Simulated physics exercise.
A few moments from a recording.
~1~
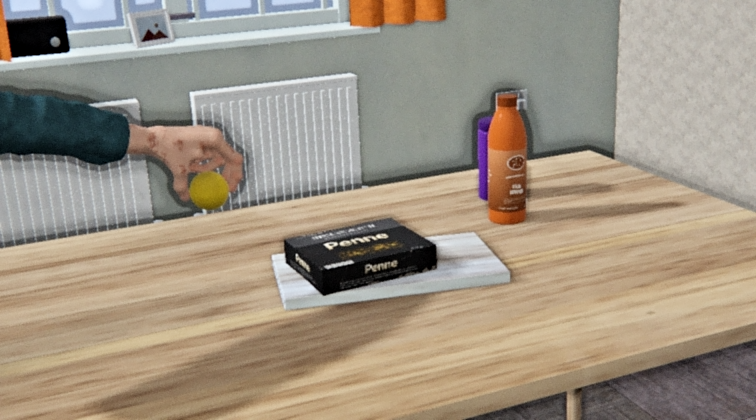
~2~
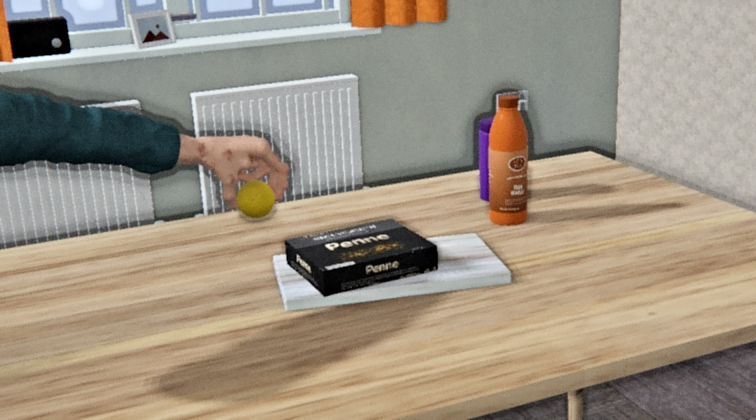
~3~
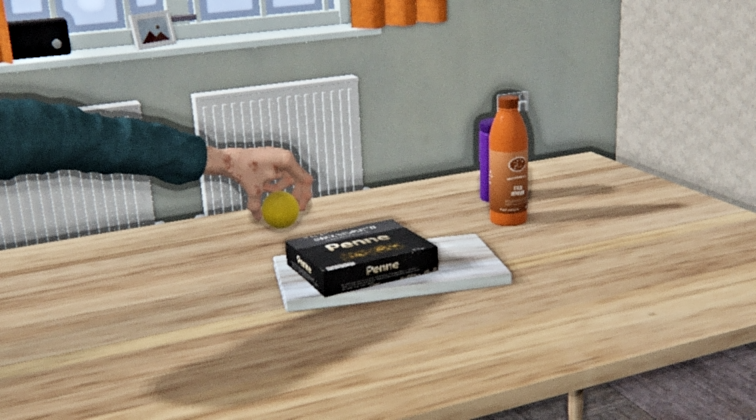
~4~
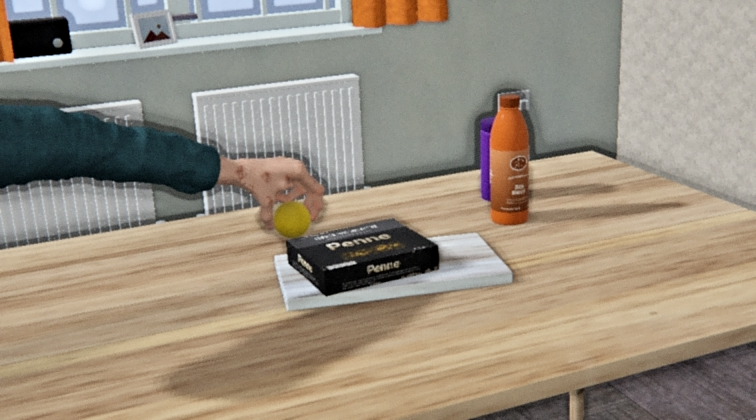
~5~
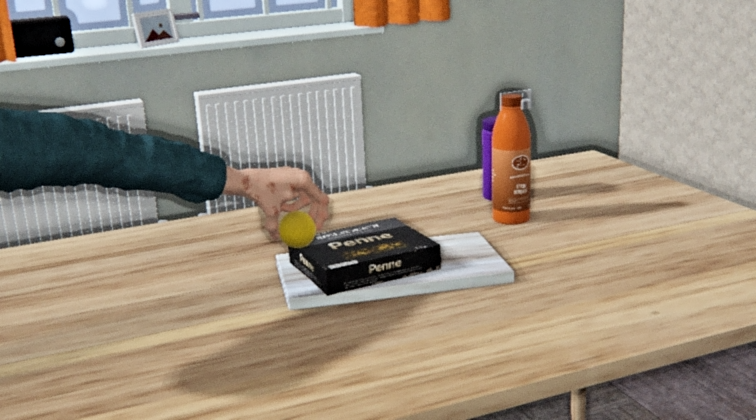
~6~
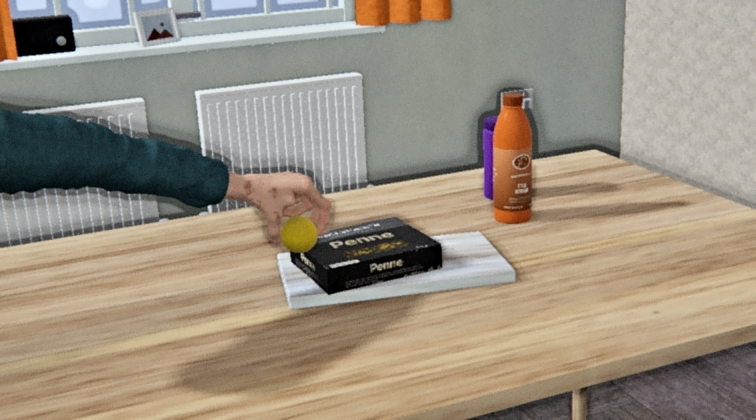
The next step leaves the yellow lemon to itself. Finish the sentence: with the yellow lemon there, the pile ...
The pile topples.
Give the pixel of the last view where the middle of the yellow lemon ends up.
Roughly pixel (263, 280) in the last picture.
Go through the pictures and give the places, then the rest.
In the first frame, on its way; yellow lemon (209, 191); orange bottle (507, 159).
In the second frame, on its way; yellow lemon (256, 199); white board (388, 269).
In the third frame, on its way; yellow lemon (281, 210); orange bottle (509, 160).
In the fourth frame, on its way; yellow lemon (292, 220); white board (389, 269).
In the fifth frame, on its way; yellow lemon (297, 230); orange bottle (511, 159).
In the sixth frame, in place under the hand; yellow lemon (299, 234); white board (392, 268).
Then, 0.40 s after the last picture, yellow lemon now fallen.
Then, 1.20 s after the last picture, nothing new.
At rest, fallen, yellow lemon; the other 4 in place. Seen from the same camera at the end, yellow lemon near (263, 280). The pile gives way.
